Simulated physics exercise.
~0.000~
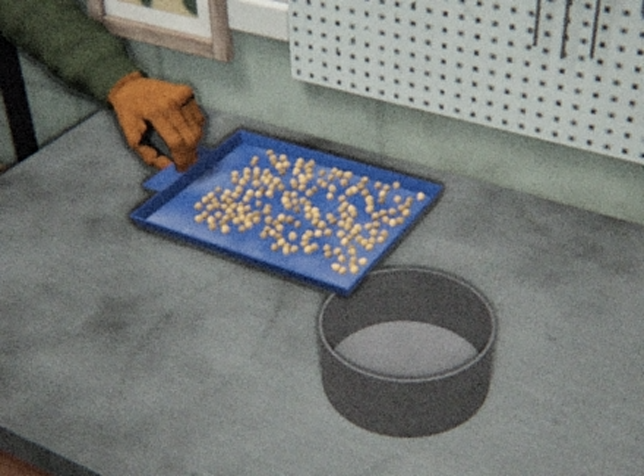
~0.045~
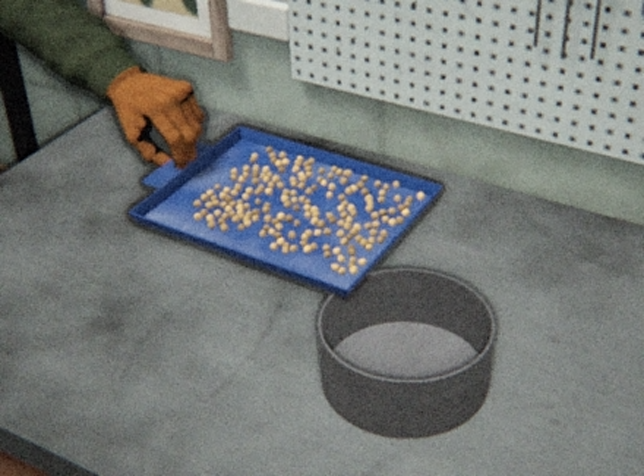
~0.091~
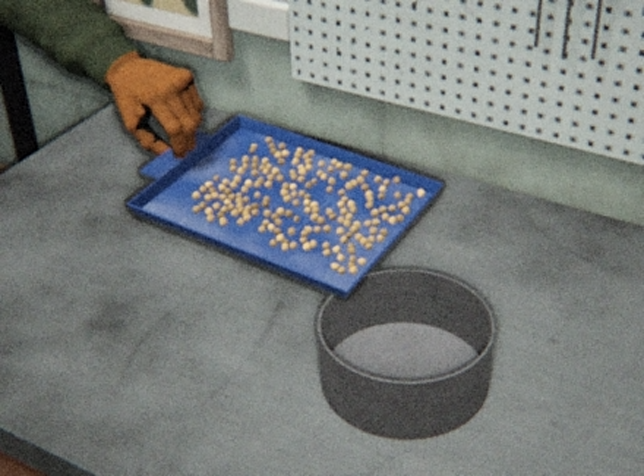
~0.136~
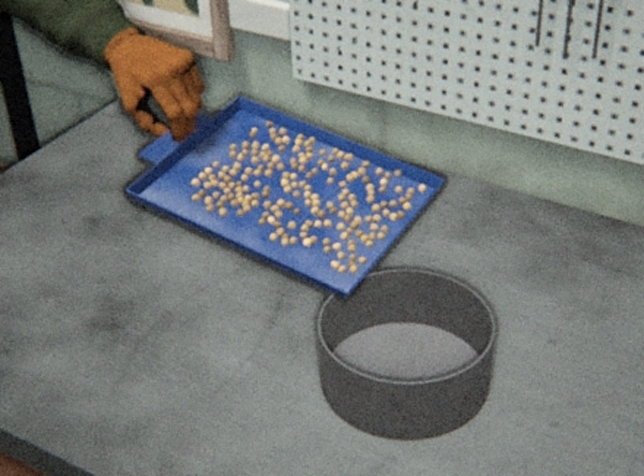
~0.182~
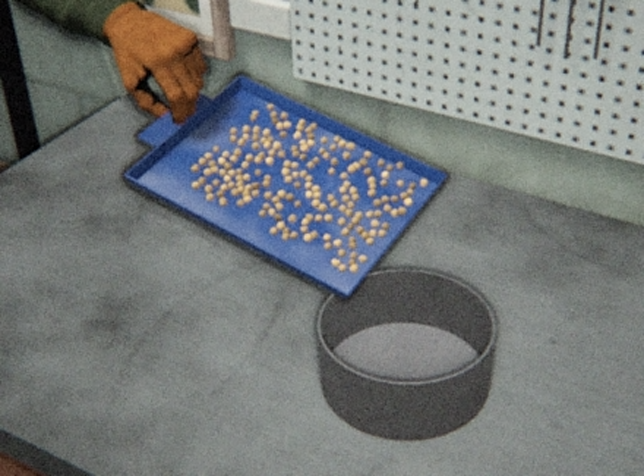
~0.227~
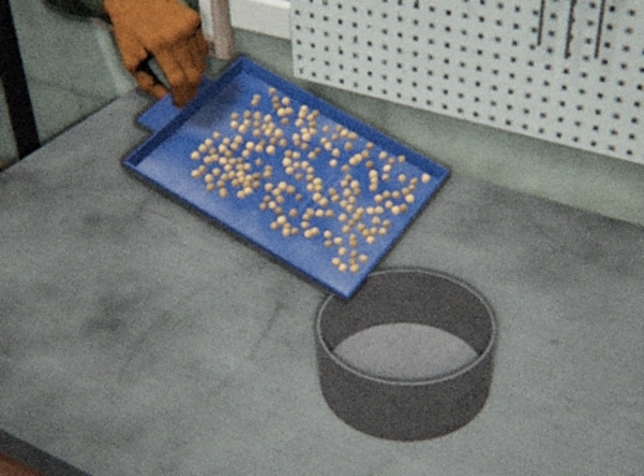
Gloved hand raising the handle end of a blue tray of chickpeas, tilting it toward a dark round pot on a grey worktop.
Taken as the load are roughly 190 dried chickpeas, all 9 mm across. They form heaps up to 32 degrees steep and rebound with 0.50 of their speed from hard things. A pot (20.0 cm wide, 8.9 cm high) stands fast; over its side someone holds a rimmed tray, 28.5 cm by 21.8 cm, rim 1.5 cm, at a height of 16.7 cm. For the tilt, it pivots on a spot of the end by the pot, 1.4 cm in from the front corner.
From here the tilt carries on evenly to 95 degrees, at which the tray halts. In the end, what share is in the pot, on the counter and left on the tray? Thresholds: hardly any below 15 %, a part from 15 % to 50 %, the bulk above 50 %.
Pot: Over half the load, counter: A decent amount of the load, tray: Little of the load.
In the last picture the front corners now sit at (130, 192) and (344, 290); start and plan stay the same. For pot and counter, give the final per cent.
Pot 10; counter 90.
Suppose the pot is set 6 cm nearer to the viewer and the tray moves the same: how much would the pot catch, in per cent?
Share in pot: Approx. 95 %.
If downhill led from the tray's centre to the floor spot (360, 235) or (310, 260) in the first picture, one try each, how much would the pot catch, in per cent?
The share comes to roughly 75 in a hundred, then roughly 30 in a hundred.
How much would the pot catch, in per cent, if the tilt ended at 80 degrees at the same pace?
In that case some 70 per cent.
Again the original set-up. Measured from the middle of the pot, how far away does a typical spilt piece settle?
Close to 20 cm, give or take.
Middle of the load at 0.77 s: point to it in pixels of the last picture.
I'd put it close to (385, 318).
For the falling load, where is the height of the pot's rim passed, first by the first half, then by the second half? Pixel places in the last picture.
I'd mark about (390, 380) for the first half, then (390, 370) for the second.
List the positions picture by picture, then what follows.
In the first frame, tray tilt 0 degrees, front corners at (138, 214) and (346, 285); middle of the pieces at (298, 210); pot at (407, 321).
In the second frame, tray tilt 1 degrees, front corners at (136, 211) and (346, 285); middle of the pieces at (297, 209).
In the third frame, tray tilt 4 degrees, front corners at (135, 203) and (345, 287), lowest corner right front; middle of the pieces at (297, 203).
In the fourth frame, tray tilt 9 degrees, front corners at (133, 189) and (346, 288), lowest corner right front; middle of the pieces at (297, 195).
In the fifth frame, tray tilt 14 degrees, front corners at (133, 174) and (346, 289), lowest corner right front; middle of the pieces at (298, 185).
In the sixth frame, tray tilt 19 degrees, front corners at (132, 161) and (347, 290), lowest corner right front; middle of the pieces at (299, 177); pot at (406, 323). The tray's pace is about 115 degrees a second.
After 0.55 s, tilt 56 degrees; the tray holds 100 %, the pot 0 %.
After 0.77 s, tilt 81 degrees; the tray holds 45 %, the pot 10 %.
After 1.11 s, tilt 95 degrees; the tray holds 0 %, the pot 70 %.
At rest (1.8 s), pot 70 %, counter 30 %, tray 0 %.
